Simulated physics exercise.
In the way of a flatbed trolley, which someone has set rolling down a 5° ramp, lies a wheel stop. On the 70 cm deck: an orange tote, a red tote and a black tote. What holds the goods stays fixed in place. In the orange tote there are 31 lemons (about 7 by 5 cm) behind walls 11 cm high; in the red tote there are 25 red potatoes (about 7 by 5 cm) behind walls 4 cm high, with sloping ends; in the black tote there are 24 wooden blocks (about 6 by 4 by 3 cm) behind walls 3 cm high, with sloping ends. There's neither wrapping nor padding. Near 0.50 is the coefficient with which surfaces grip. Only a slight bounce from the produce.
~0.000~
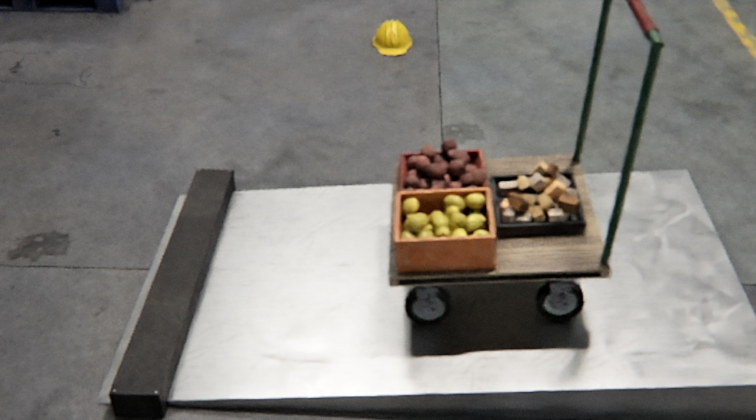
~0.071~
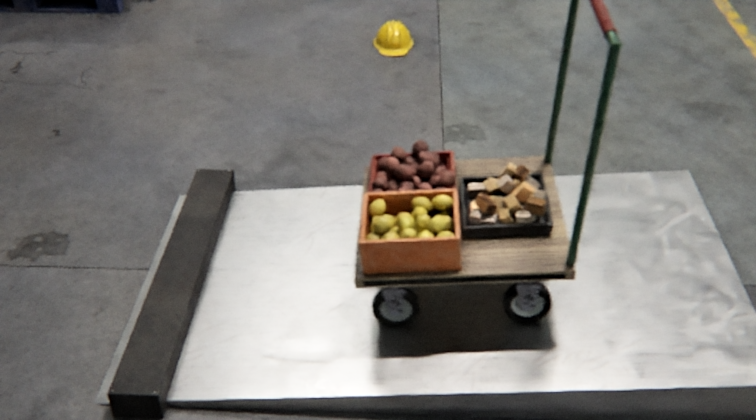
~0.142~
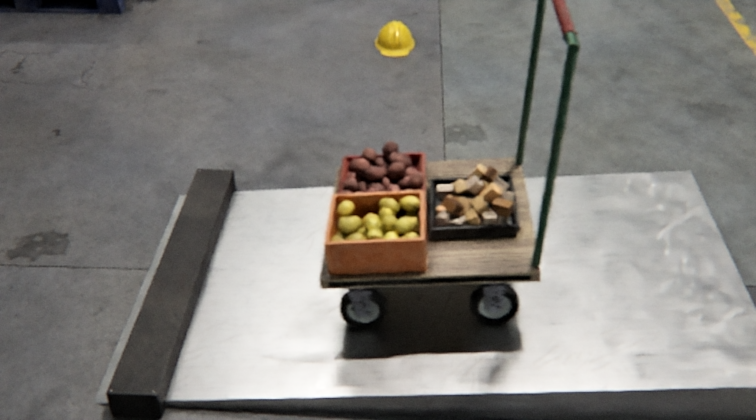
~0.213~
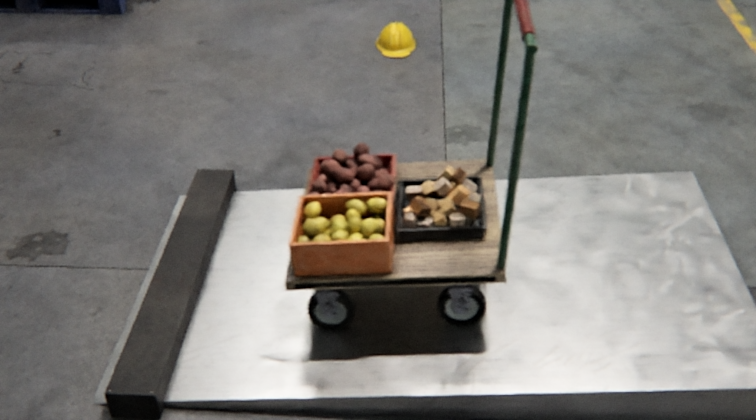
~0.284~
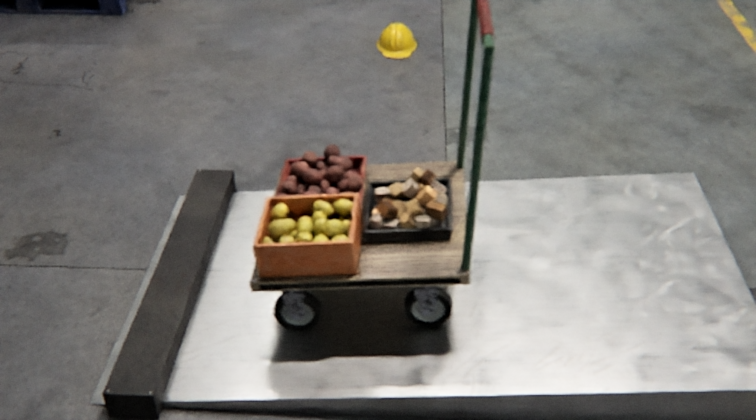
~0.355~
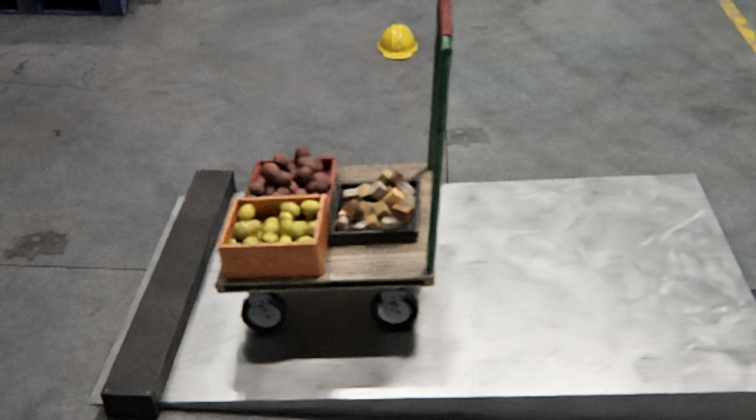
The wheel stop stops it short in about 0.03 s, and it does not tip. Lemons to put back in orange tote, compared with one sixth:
Loss undershoots a sixth.
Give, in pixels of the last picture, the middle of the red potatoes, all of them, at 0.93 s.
Close to (215, 190).
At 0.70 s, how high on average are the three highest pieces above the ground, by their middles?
Their middles average near 46 cm high.
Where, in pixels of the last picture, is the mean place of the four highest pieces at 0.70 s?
Centred close to (238, 196).
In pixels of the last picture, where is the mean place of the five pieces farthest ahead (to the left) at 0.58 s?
Centre: About (176, 206) px.
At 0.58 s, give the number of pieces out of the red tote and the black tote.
Estimate at that time - red tote 2, black tote 0, give or take.
After 0.48 s, impact.
After 0.58 s, orange tote 31 in, 0 out, red tote 23 in, 2 out and black tote 24 in, 0 out.
After 0.70 s, orange tote 30 in, 1 out, red tote 19 in, 6 out and black tote 22 in, 2 out.
After 0.93 s, orange tote 30 in, 1 out, red tote 19 in, 6 out and black tote 19 in, 5 out.
When it is over (at 1.43 s), orange tote 30 in, 1 out, red tote 18 in, 7 out and black tote 19 in, 5 out. Asked share, 1 of 31, 3 per cent.
